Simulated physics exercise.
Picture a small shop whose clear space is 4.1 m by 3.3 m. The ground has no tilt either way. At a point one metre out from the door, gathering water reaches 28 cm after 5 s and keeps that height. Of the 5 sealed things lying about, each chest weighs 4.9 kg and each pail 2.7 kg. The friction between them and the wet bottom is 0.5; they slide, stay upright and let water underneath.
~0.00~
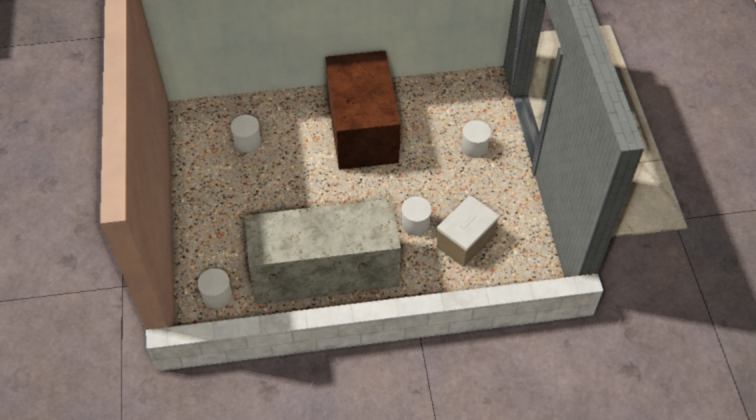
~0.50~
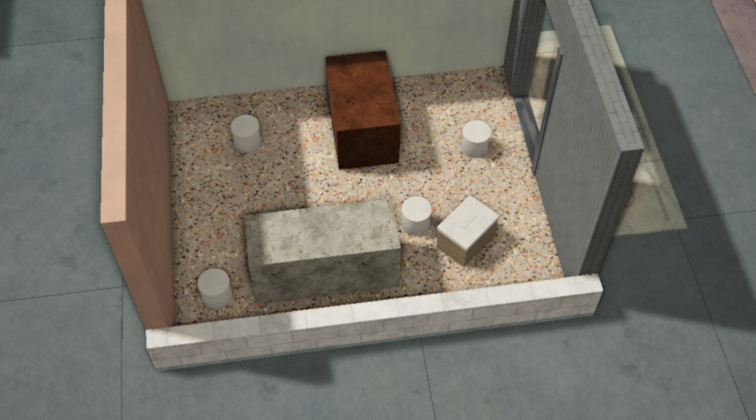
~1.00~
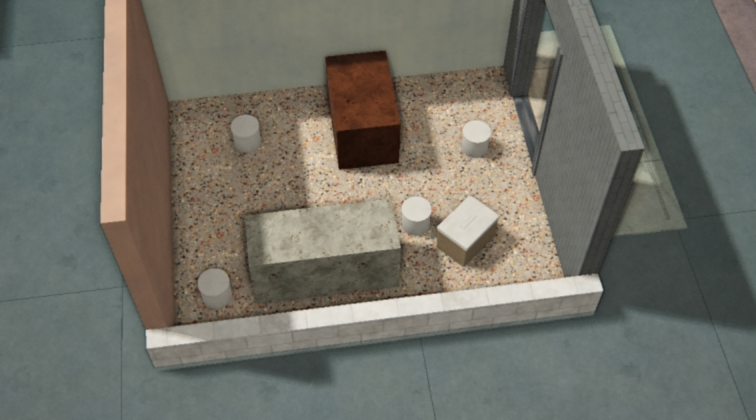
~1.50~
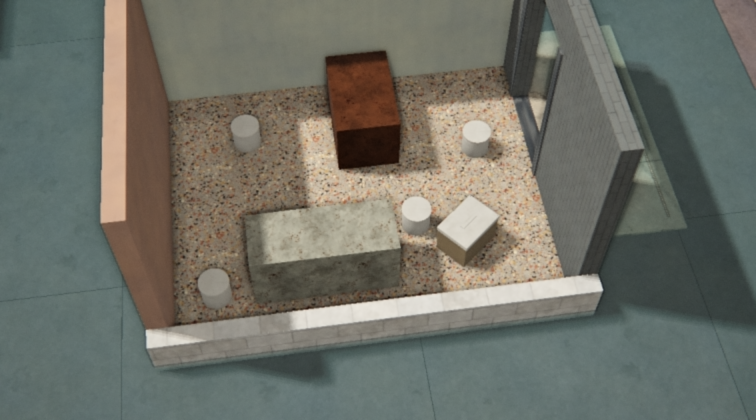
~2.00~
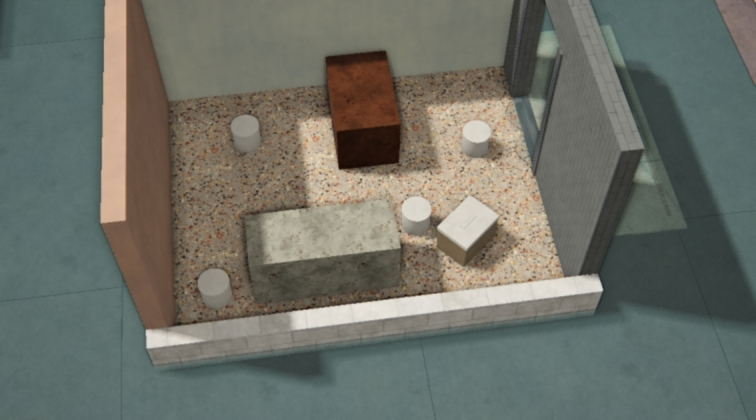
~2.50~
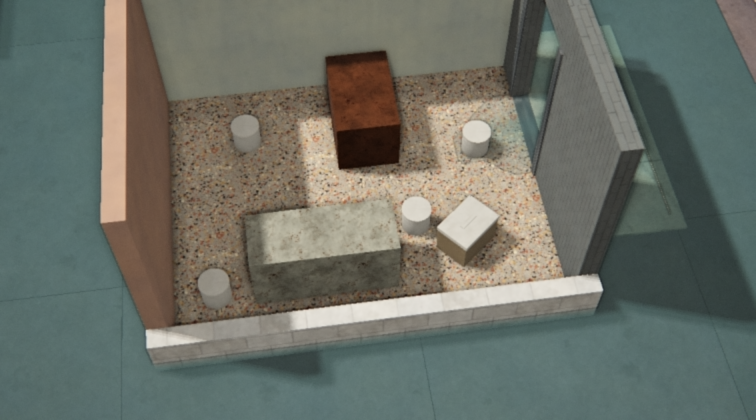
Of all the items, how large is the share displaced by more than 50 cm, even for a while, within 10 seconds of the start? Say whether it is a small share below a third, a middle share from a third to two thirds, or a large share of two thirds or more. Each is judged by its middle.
A middle share, from a third to two thirds.
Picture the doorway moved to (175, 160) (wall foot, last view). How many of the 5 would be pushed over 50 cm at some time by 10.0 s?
The count would be 4.
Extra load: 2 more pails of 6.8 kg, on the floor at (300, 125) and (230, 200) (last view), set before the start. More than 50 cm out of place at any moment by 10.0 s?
So the first ends up within that distance while the second ends up beyond that distance.
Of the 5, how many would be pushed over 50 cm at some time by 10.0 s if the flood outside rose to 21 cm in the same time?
Result: 3.
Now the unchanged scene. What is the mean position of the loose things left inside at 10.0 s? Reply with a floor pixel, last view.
It works out to somewhere near (339, 223) on the floor.
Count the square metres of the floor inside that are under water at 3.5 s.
Roughly 2.5 m2.
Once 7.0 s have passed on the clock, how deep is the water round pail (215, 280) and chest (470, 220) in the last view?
Some 1 cm at the first, some 3 cm at the second.
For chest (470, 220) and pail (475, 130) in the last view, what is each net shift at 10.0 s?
They sit 10 cm and 150 cm away, in the order given.
After 3.5 s 1 of 5 are over 50 cm from their spots; 0 afloat.
After 4.5 s 1 of 5 are over 50 cm from their spots; 0 afloat.
After 7.0 s 2 of 5 are over 50 cm from their spots; 2 afloat.
After 10.0 s 2 of 5 are over 50 cm from their spots, and 3 have been at some point; 5 afloat.
